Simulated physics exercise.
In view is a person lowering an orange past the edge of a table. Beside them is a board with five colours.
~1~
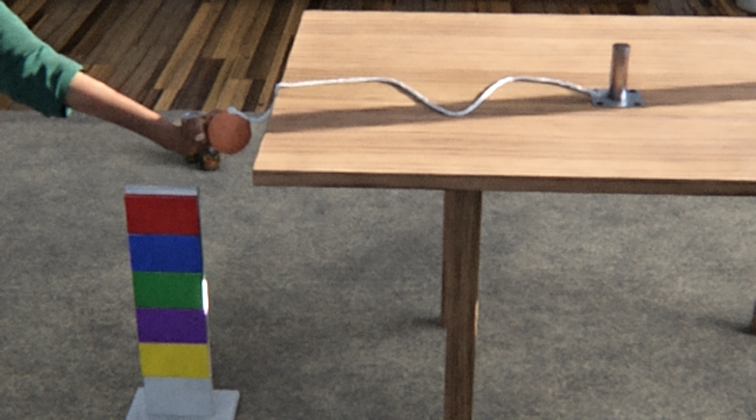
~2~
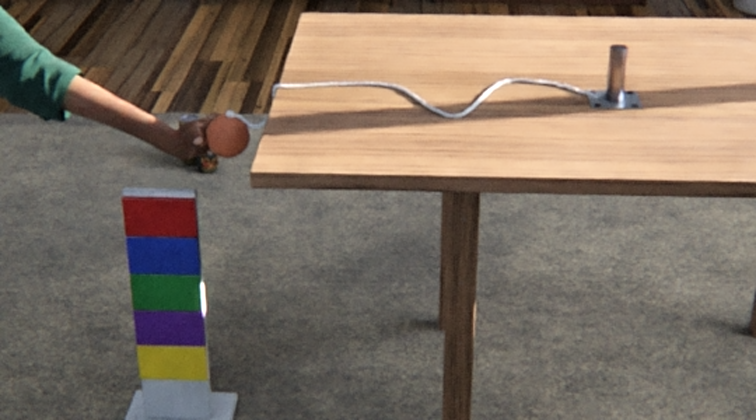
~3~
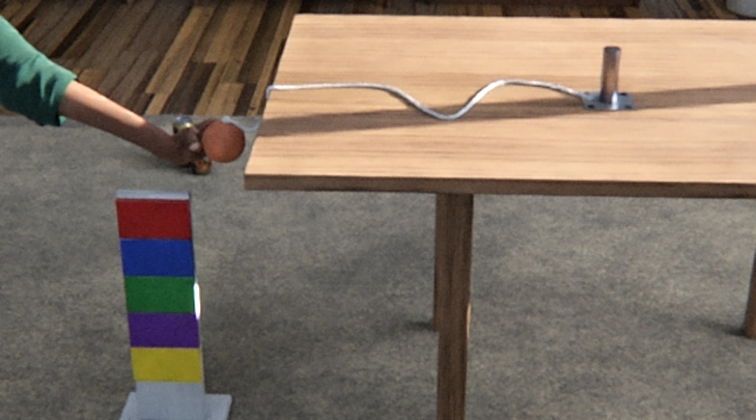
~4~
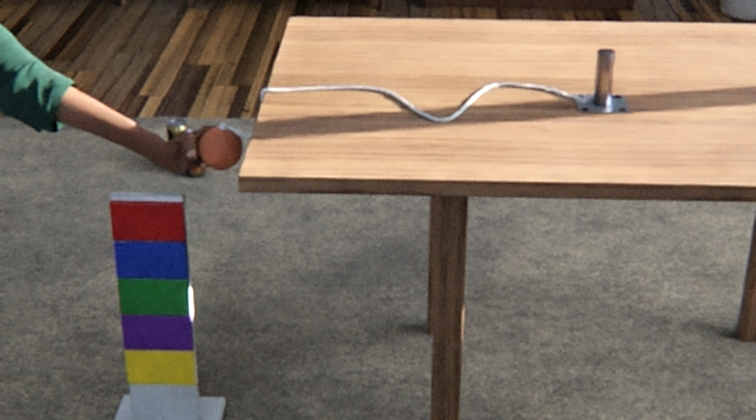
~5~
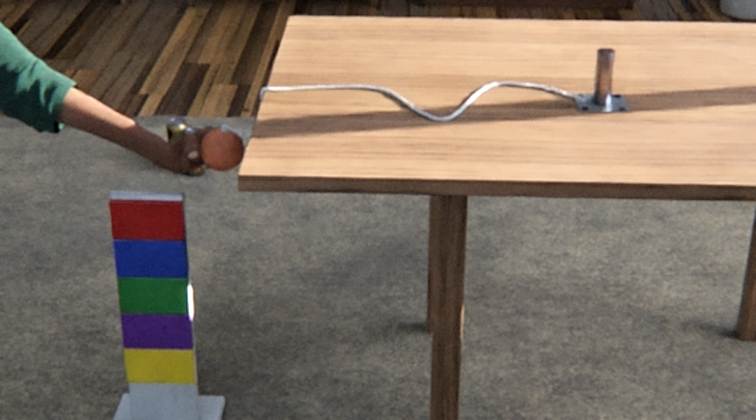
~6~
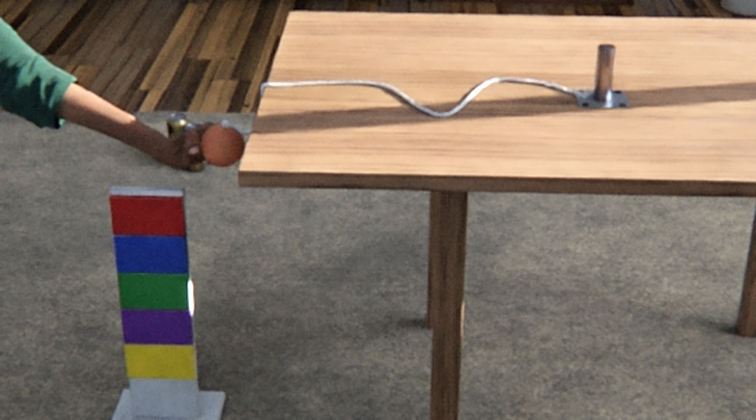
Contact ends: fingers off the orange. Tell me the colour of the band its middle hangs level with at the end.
Green.
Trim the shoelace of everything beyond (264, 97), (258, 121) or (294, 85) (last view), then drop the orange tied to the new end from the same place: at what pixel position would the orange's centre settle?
One spot per try: (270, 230), (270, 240), and (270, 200).
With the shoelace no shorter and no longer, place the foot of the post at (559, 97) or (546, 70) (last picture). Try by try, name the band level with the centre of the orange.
In turn, purple and then purple.
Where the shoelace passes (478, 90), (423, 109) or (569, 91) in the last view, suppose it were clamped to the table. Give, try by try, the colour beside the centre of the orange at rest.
Taking the three tries in turn, you'd get blue, red and green.
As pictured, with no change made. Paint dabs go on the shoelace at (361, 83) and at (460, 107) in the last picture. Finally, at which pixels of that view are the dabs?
First: (263, 119). Second: (389, 94).
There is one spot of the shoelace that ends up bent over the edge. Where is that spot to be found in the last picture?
Near (380, 85).
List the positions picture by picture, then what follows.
Orange (230, 133); red (162, 216); blue (165, 254); green (168, 291); purple (171, 327); yellow (174, 361), in the first frame.
Orange (228, 136); shoelace through (566, 86) (491, 90) (443, 114) (392, 86) (299, 87), in the second frame.
Orange (224, 142), in the third frame.
Orange (221, 149); shoelace through (553, 90) (479, 94) (431, 118) (380, 90) (287, 91), in the fourth frame.
Orange (223, 150), in the fifth frame.
Orange (223, 146); shoelace through (554, 85) (479, 89) (431, 113) (380, 85) (287, 85), in the sixth frame.
Soon after, orange near (278, 279); level with green.
After that, orange near (274, 294); level with green.
In the end, orange near (269, 294); level with green. Its centre hangs level with the green band.
